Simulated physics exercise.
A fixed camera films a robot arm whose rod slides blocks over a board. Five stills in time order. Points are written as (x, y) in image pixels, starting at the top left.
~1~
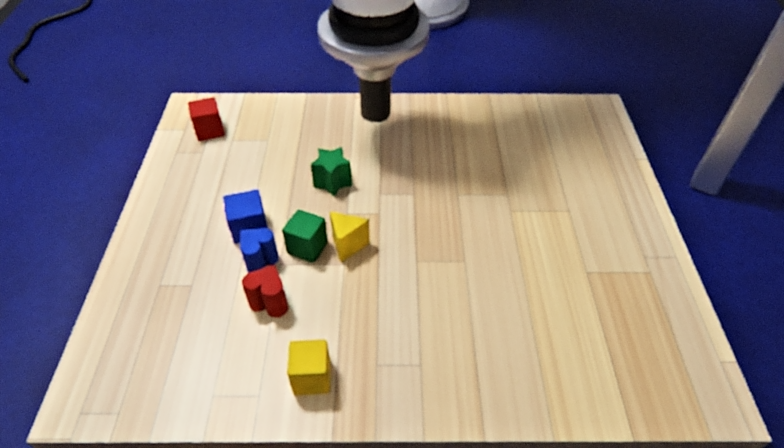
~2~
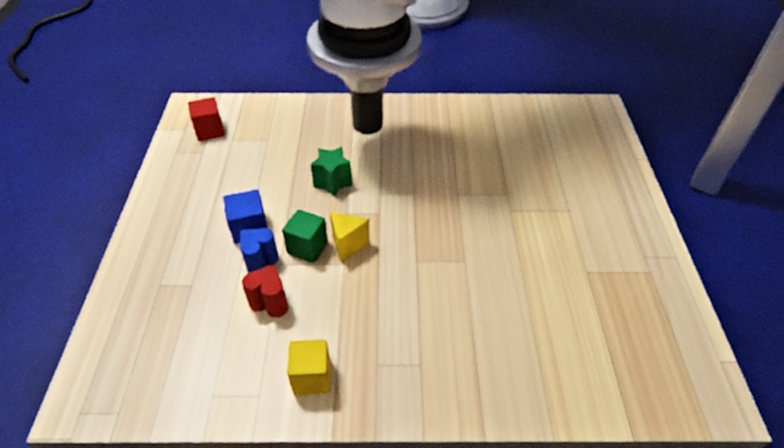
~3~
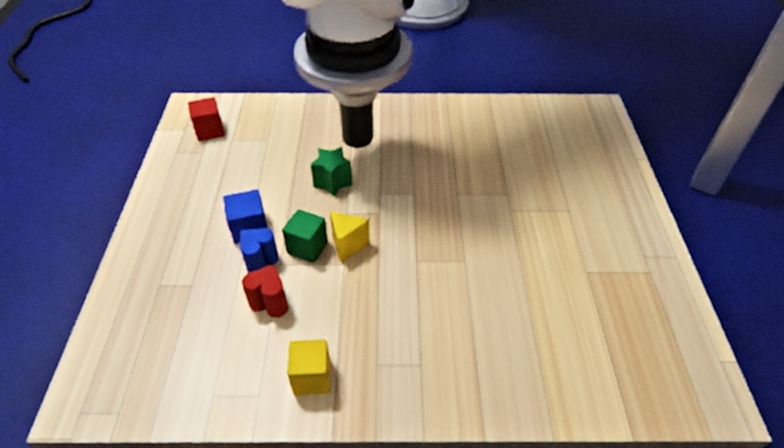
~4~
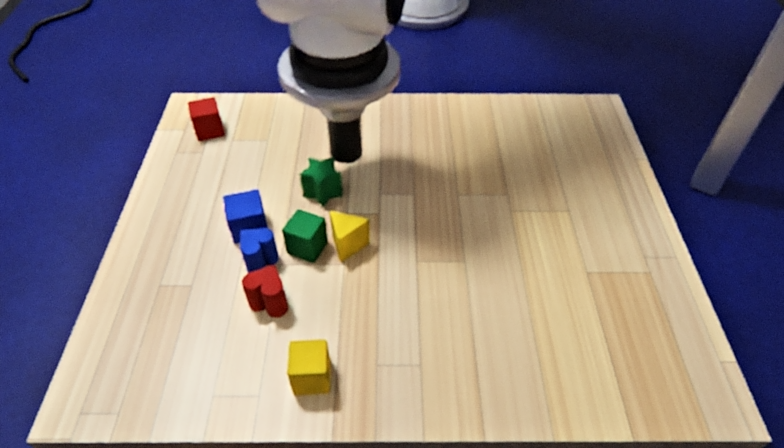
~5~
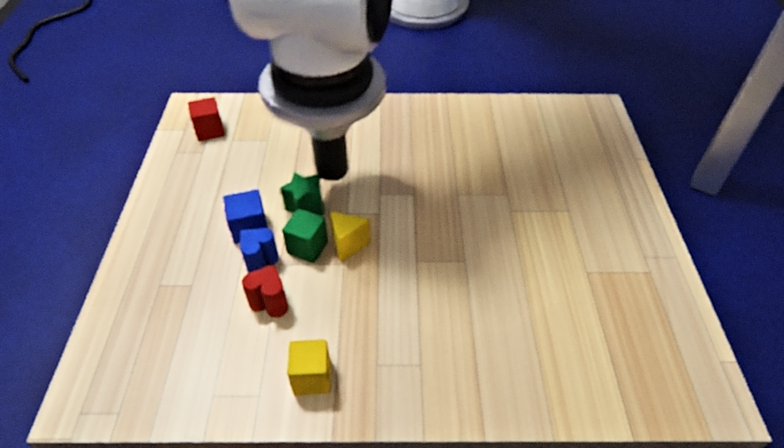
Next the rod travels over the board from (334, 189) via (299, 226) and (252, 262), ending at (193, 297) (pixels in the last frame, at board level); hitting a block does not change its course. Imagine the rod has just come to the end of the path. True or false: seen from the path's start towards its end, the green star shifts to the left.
The statement is false.
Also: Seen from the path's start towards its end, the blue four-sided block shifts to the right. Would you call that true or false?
This is true.
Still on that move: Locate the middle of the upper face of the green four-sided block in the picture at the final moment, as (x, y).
My estimate: (294, 240).
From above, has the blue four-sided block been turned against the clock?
That would be a no.
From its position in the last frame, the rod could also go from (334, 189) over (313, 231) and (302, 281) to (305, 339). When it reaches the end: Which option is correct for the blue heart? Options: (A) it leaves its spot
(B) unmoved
(A)
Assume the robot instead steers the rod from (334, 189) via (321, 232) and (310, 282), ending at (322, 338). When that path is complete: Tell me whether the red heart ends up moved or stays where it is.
It gets displaced.
On the path given first. One third of the way, rod at (296, 208); blue four-sided block at (230, 206); blue heart at (251, 243); green star at (264, 215), turned 50° clockwise; green four-sided block at (300, 229), turned 25° anticlockwise.
Two thirds of the way, rod at (247, 245); blue four-sided block at (211, 211), turned 60° clockwise; blue heart at (229, 272), turned 25° anticlockwise; green star at (210, 249), turned 60° clockwise; green four-sided block at (294, 240), turned 75° anticlockwise.
At the end, rod at (185, 280); blue four-sided block at (211, 211), turned 60° clockwise; blue heart at (204, 298), turned 115° anticlockwise; green star at (146, 275), turned 80° clockwise; green four-sided block at (294, 240), turned 75° anticlockwise.
